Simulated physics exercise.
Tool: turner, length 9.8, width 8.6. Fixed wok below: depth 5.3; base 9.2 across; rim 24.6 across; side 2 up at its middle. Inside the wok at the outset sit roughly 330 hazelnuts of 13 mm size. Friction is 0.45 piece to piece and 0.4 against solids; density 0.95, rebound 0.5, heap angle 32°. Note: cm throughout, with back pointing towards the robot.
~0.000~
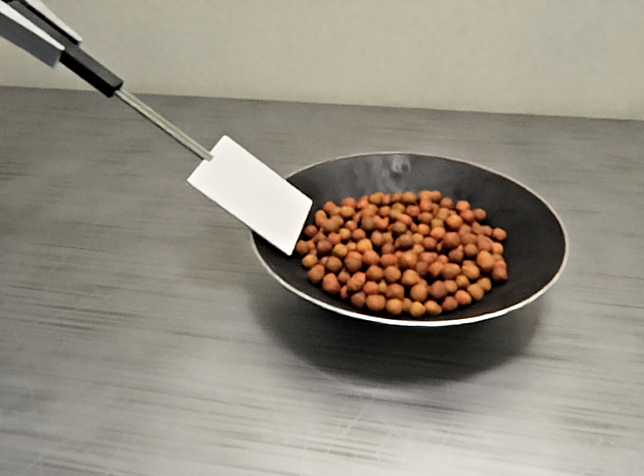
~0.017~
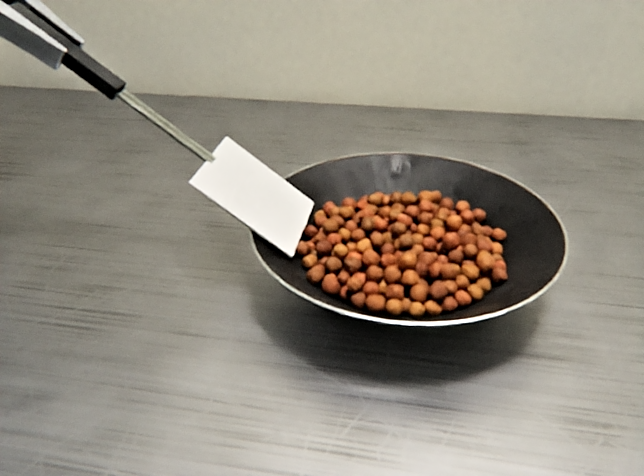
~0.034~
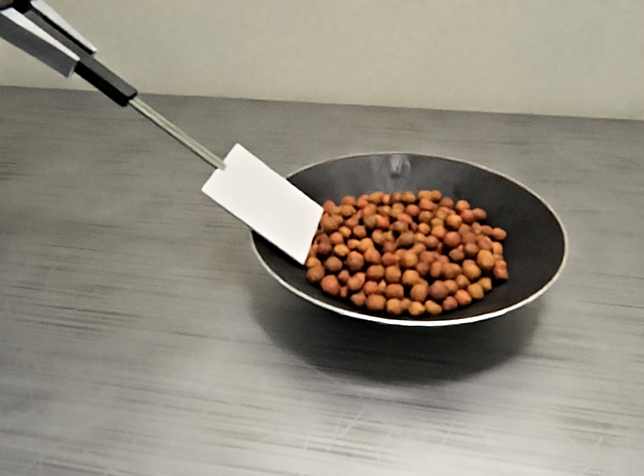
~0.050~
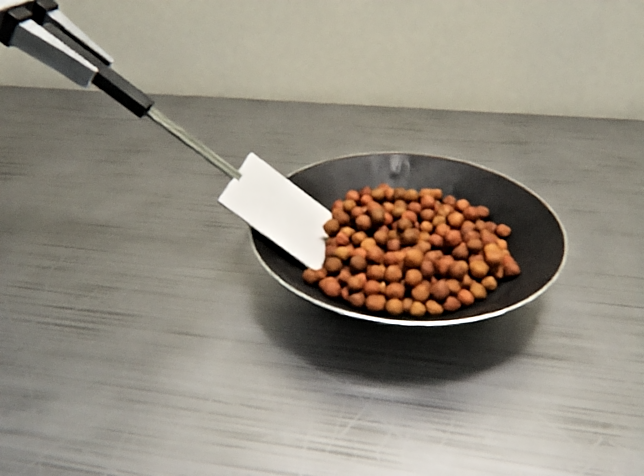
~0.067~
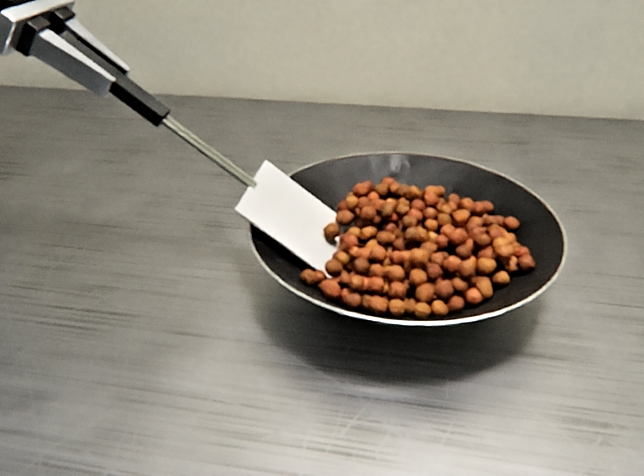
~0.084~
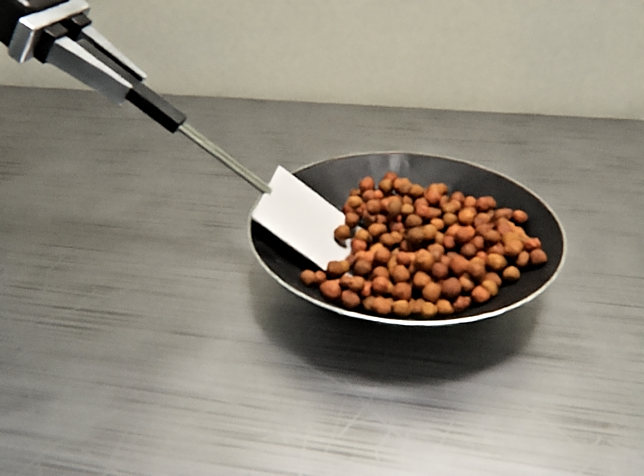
A robotic arm reaches in from the upper left over a brushed grey metal surface with a pale wall behind, seen from slightly above. It holds a white, flat-bladed turner at the left side of a black, light-rimmed wok piled with reddish-brown hazelnuts. The turner barely moves at first, then slides down and right into the nuts, pushing them rightward and heaping them slightly, while the camera stays still.
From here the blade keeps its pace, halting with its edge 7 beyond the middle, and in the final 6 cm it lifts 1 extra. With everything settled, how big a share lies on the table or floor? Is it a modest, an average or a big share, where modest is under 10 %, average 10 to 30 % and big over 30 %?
Big.
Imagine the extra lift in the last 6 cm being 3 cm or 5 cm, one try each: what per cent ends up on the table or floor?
I'd put it near 50 in a hundred, then near 35 in a hundred.
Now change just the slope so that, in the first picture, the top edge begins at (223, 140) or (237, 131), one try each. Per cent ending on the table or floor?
About 45% and 55%.
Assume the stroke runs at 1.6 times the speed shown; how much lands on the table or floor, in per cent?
I'd put it around 60 per cent.
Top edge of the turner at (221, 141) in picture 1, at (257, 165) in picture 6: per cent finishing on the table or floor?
It works out to about 30 %, more or less.
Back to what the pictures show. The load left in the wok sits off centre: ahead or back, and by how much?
4.0 cm ahead.
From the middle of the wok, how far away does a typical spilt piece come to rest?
Roughly 22 centimetres.
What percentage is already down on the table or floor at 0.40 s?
Some 35 per cent of the load.
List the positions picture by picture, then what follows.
In the first frame, turner top edge at (207, 157), sloping 38°; upper third of the load around (402, 237), from x 300 to 500, top at y 200; 334 in the wok.
In the second frame, turner top edge at (209, 158), sloping 38°; upper third of the load around (402, 237), from x 300 to 500, top at y 195.
In the third frame, turner top edge at (220, 166), sloping 38°; upper third of the load around (404, 236), from x 310 to 500, top at y 195.
In the fourth frame, turner top edge at (235, 175), sloping 38°; upper third of the load around (410, 237), from x 310 to 510, top at y 190.
In the fifth frame, turner top edge at (251, 183), sloping 38°; upper third of the load around (418, 234), from x 310 to 525, top at y 185.
In the sixth frame, turner top edge at (266, 190), sloping 38°; upper third of the load around (433, 233), from x 310 to 540, top at y 180; 334 in the wok.
By 0.13 s, sloping 38°, highest piece 6 above the table; 334 in the wok.
By 0.18 s, sloping 38°, highest piece 8 above the table; 330 in the wok, 4 on the blade or in flight.
By 0.40 s, sloping 38°, highest piece 7 above the table; 206 in the wok, 117 on the table or floor, 11 on the blade or in flight.
By 1.45 s, sloping 38°, highest piece 7 above the table; 206 in the wok, 128 on the table or floor.
Final count, 206 in the wok, 128 on the table or floor. That is 38 % on the table or floor.
